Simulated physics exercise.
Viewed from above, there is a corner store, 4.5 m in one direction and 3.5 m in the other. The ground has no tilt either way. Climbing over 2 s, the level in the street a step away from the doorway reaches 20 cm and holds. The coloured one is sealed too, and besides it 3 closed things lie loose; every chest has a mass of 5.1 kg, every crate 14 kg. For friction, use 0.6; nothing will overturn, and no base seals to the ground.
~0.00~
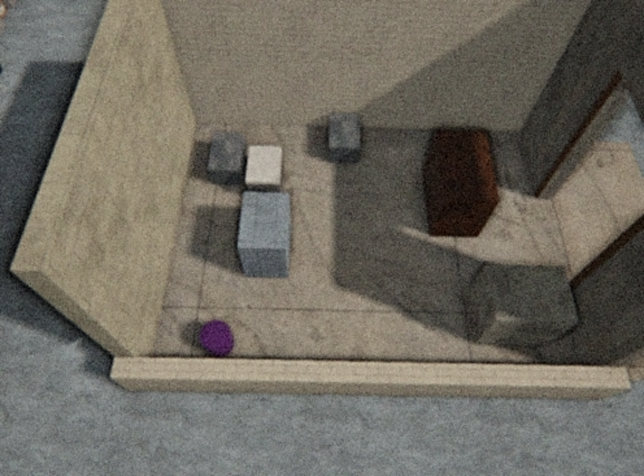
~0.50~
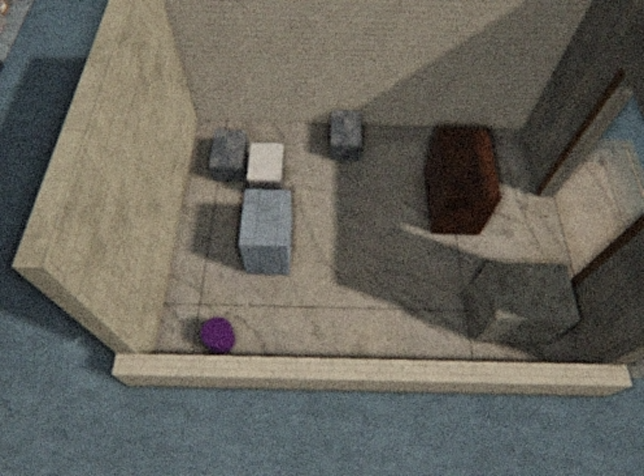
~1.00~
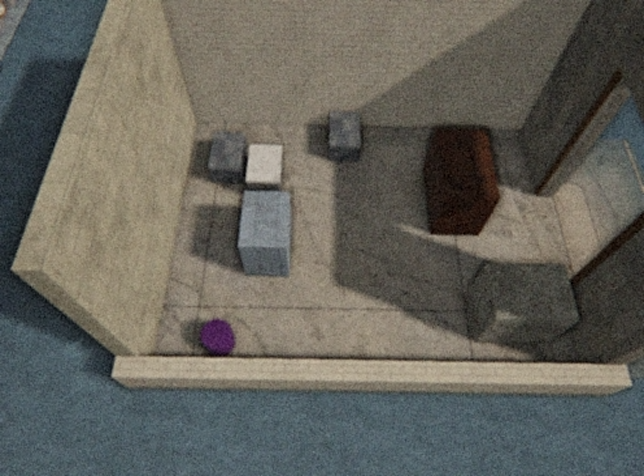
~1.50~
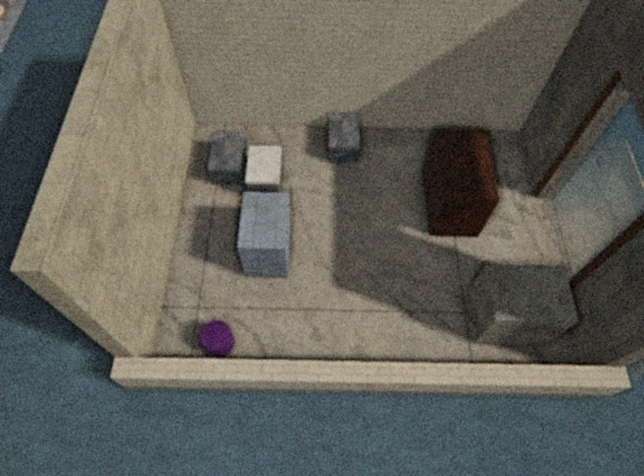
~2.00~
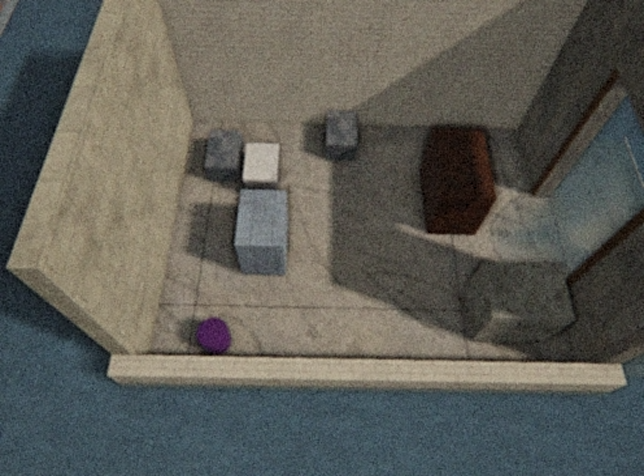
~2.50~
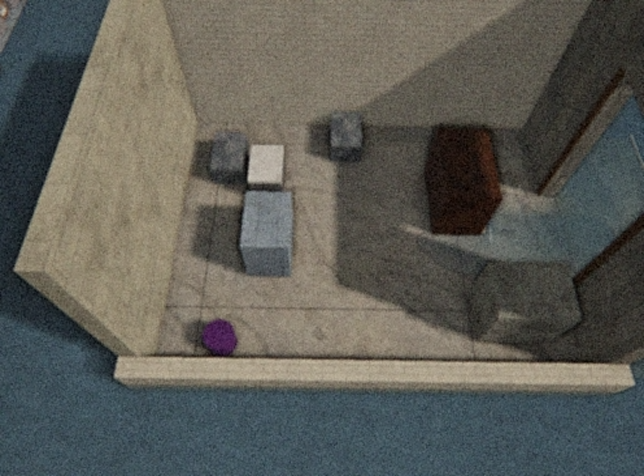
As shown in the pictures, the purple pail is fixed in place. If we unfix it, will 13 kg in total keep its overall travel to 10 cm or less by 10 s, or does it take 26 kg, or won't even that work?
The smaller ballast works.
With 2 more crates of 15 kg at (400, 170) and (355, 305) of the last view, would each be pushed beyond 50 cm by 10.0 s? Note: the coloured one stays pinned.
Taking them in order, the first is inside the line and the second is beyond the line.
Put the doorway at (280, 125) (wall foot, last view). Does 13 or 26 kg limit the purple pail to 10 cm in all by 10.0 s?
Well, then the greater option is needed.
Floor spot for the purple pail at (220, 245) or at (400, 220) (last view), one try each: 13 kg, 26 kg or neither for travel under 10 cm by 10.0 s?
The first try gives success with both; the second gives success with both.
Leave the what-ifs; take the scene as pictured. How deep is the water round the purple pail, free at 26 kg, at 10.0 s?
10 cm, roughly.
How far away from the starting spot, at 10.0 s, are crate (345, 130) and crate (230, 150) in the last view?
One is off by 80 cm, the other by 20 cm, in the order asked.
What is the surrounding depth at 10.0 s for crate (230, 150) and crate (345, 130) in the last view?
About 11 and 10 cm.
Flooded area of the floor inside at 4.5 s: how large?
Roughly 9.0 m2.
After 3.5 s the purple pail would be 0 cm from its start with 13 kg and 0 cm from its start with 26 kg; 0 cm of water round it then.
After 4.5 s the purple pail would be 0 cm from its start with 13 kg and 0 cm from its start with 26 kg; 4 cm of water round it then.
After 7.0 s the purple pail would be 0 cm from its start with 13 kg and 0 cm from its start with 26 kg; 7 cm of water round it then.
After 10.0 s the purple pail would be 0 cm from its start with 13 kg and 0 cm from its start with 26 kg; 10 cm of water round it then.
